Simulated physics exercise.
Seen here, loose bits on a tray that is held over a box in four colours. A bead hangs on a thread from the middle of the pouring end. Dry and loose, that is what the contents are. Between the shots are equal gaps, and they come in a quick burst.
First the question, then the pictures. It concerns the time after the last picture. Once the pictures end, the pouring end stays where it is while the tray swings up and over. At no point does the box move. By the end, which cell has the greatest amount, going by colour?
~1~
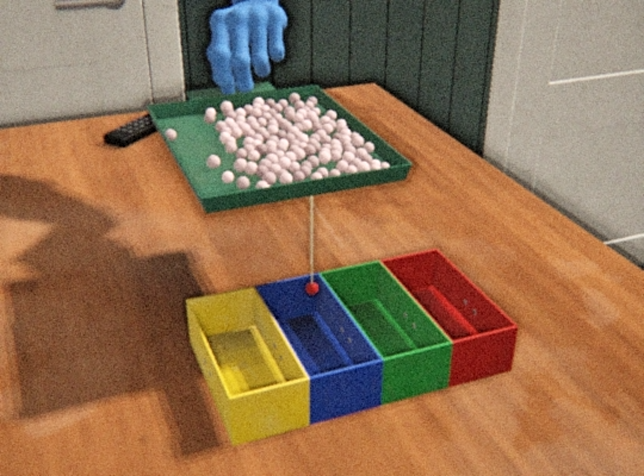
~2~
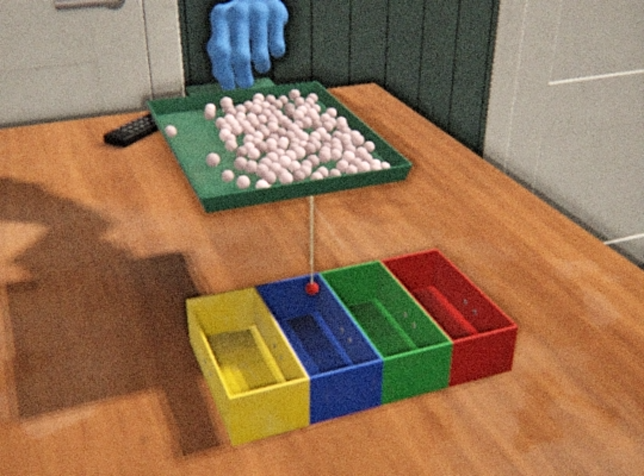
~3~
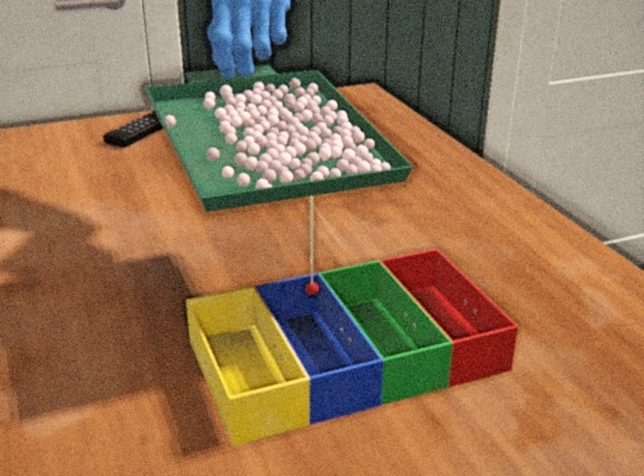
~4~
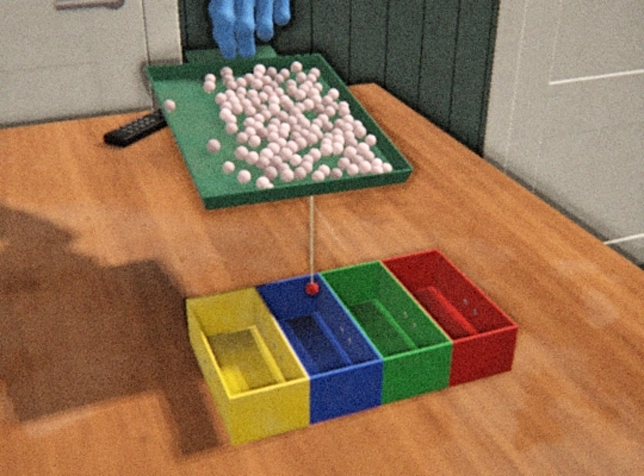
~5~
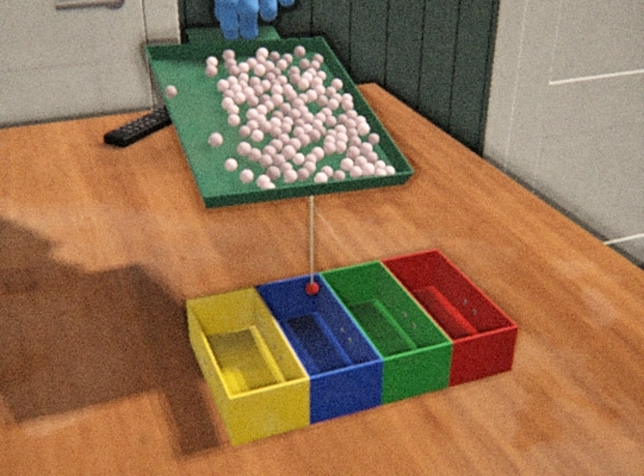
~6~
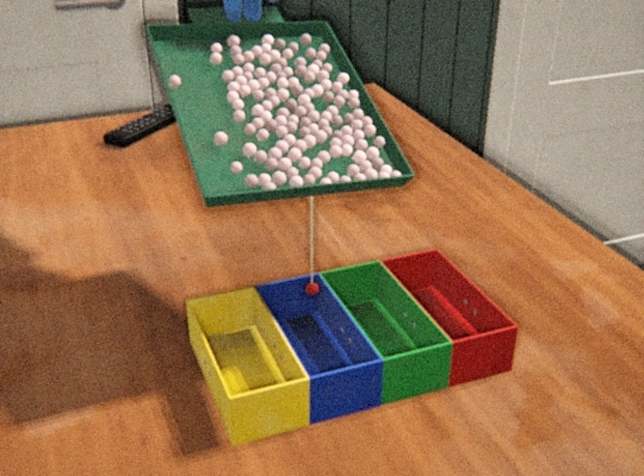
By colour, green has the most.
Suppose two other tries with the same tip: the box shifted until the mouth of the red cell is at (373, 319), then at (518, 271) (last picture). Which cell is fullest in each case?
First place: Red; second place: The cell in blue.
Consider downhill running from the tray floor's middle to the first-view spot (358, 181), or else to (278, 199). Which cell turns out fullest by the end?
So the first one goes to the green one and the second to yellow.
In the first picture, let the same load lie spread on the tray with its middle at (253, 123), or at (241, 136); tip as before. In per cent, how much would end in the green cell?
In order, 50 per cent then 50 per cent.
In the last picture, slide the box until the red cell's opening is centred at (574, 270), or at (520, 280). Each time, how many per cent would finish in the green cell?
Roughly 0% the first time and 10% the second time.
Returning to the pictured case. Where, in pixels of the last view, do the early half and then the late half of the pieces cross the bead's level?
The first part passes (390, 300); everything after passes (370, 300).
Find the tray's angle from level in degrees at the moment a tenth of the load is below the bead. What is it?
Approx. 75° from level.
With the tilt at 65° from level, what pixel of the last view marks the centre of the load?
Roughly at (345, 169).
Soon after the last picture, tray tipped steeply; most on the tray; a stray few in the green cell; a small part falling or outside the box.
A little later, tray tipped past a quarter turn; a small part on the tray; about a third in the green cell; about a quarter in the blue cell; about a quarter in the red cell; a small part in the yellow cell; about a quarter falling or outside the box.
Later still, tray tipped past a quarter turn; about half in the green cell; about a quarter in the blue cell; about a quarter in the red cell; a small part in the yellow cell; a small part falling or outside the box.
By the end, tray tipped past a quarter turn; about half in the green cell; about a quarter in the blue cell; about a quarter in the red cell; a small part in the yellow cell; a small part outside the box.
